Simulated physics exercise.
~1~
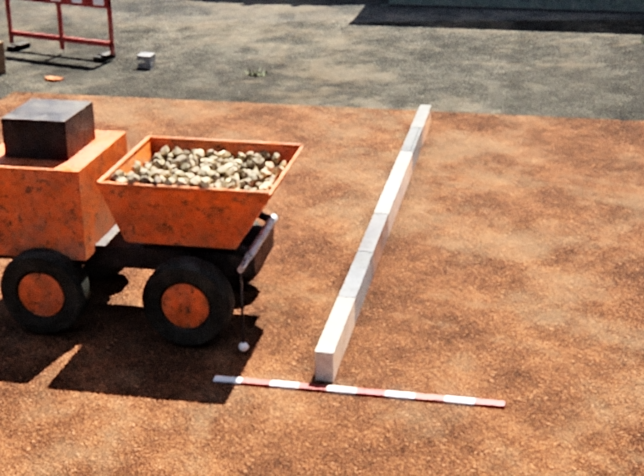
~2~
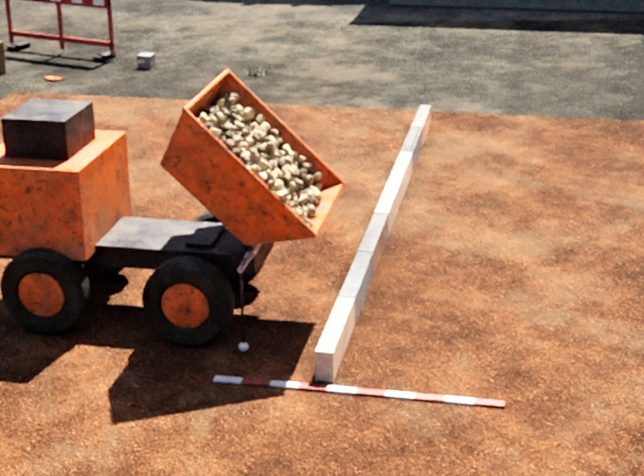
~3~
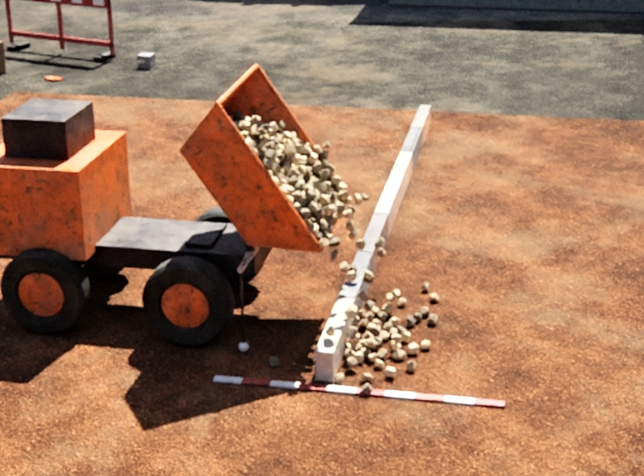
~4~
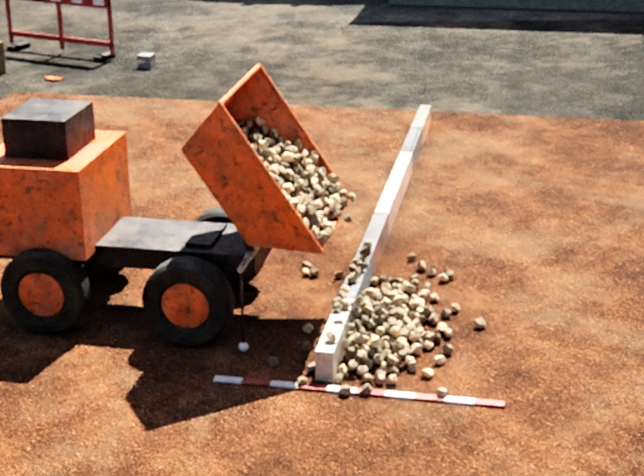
At the start, a small orange dumper stands on reddish ground at the left, its body level and full of pale crushed stones, with a long white kerb in front and a red and white staff lying near its wheels. The body tips up steeply toward the right, the stones still inside. It tilts a little further, and stones tumble over its lower edge onto and beyond the kerb. A heap grows on the far side, while a few stones land on the near side. Finally, the body remains raised with most of its load still inside.
